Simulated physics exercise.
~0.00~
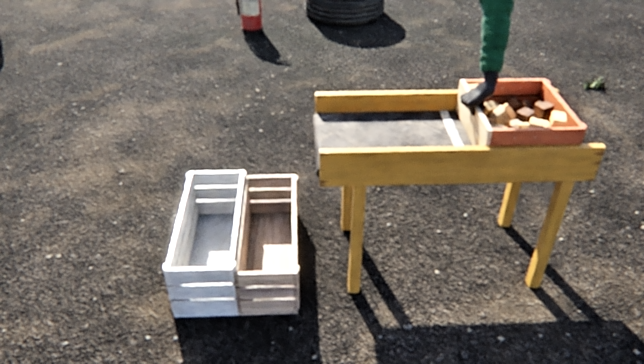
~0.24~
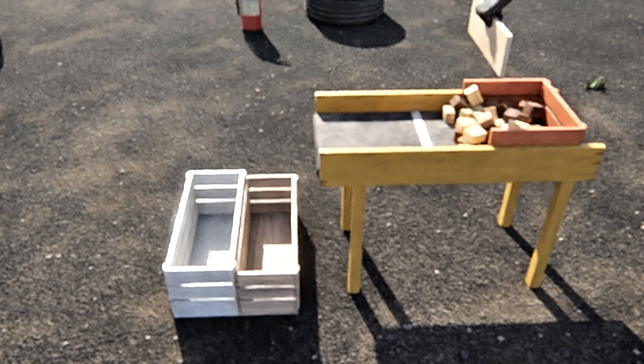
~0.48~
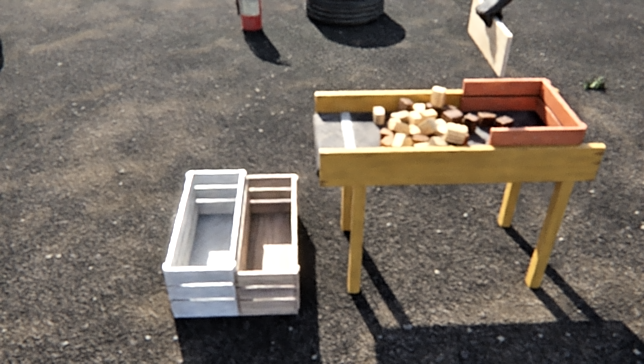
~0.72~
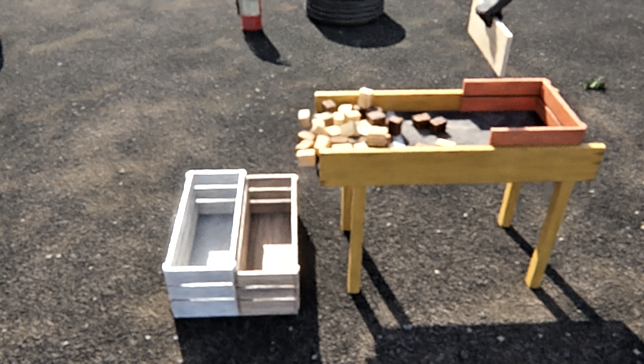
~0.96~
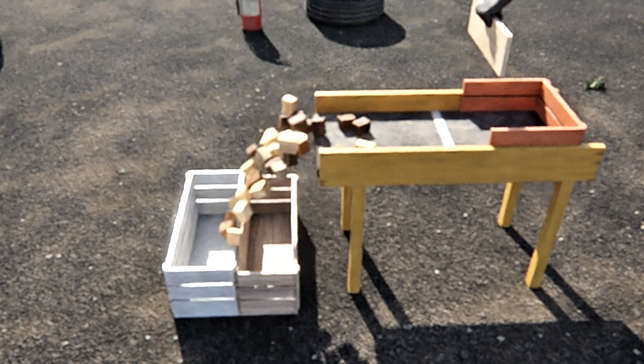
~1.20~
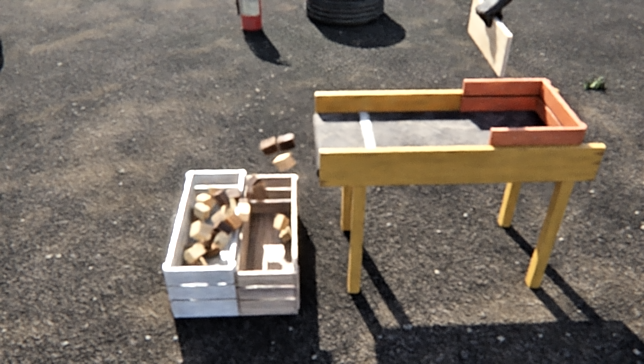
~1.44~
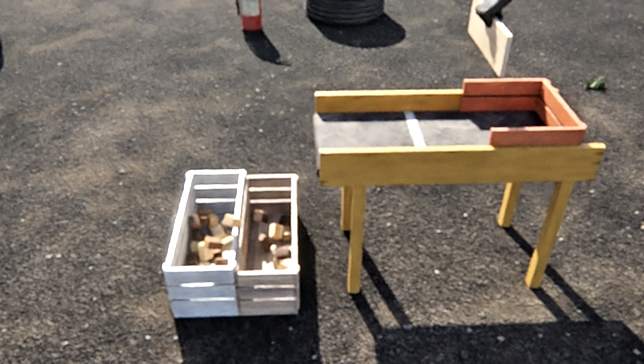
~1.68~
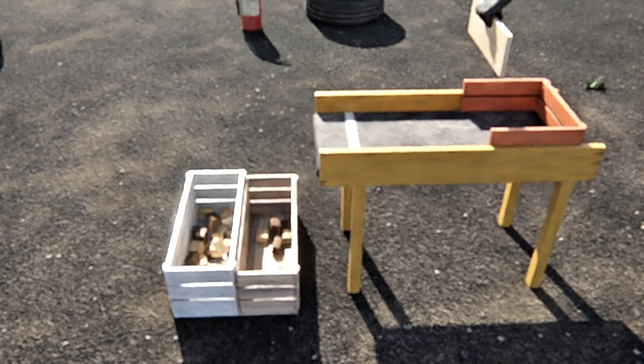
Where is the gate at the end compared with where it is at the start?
At the start the gate stands at the left side of the orange pen, in front of the blocks. At the end it is held upright, raised clear above the pen.
Wooden blocks ride left after an arm lifts the gate, most landing in the white tote.
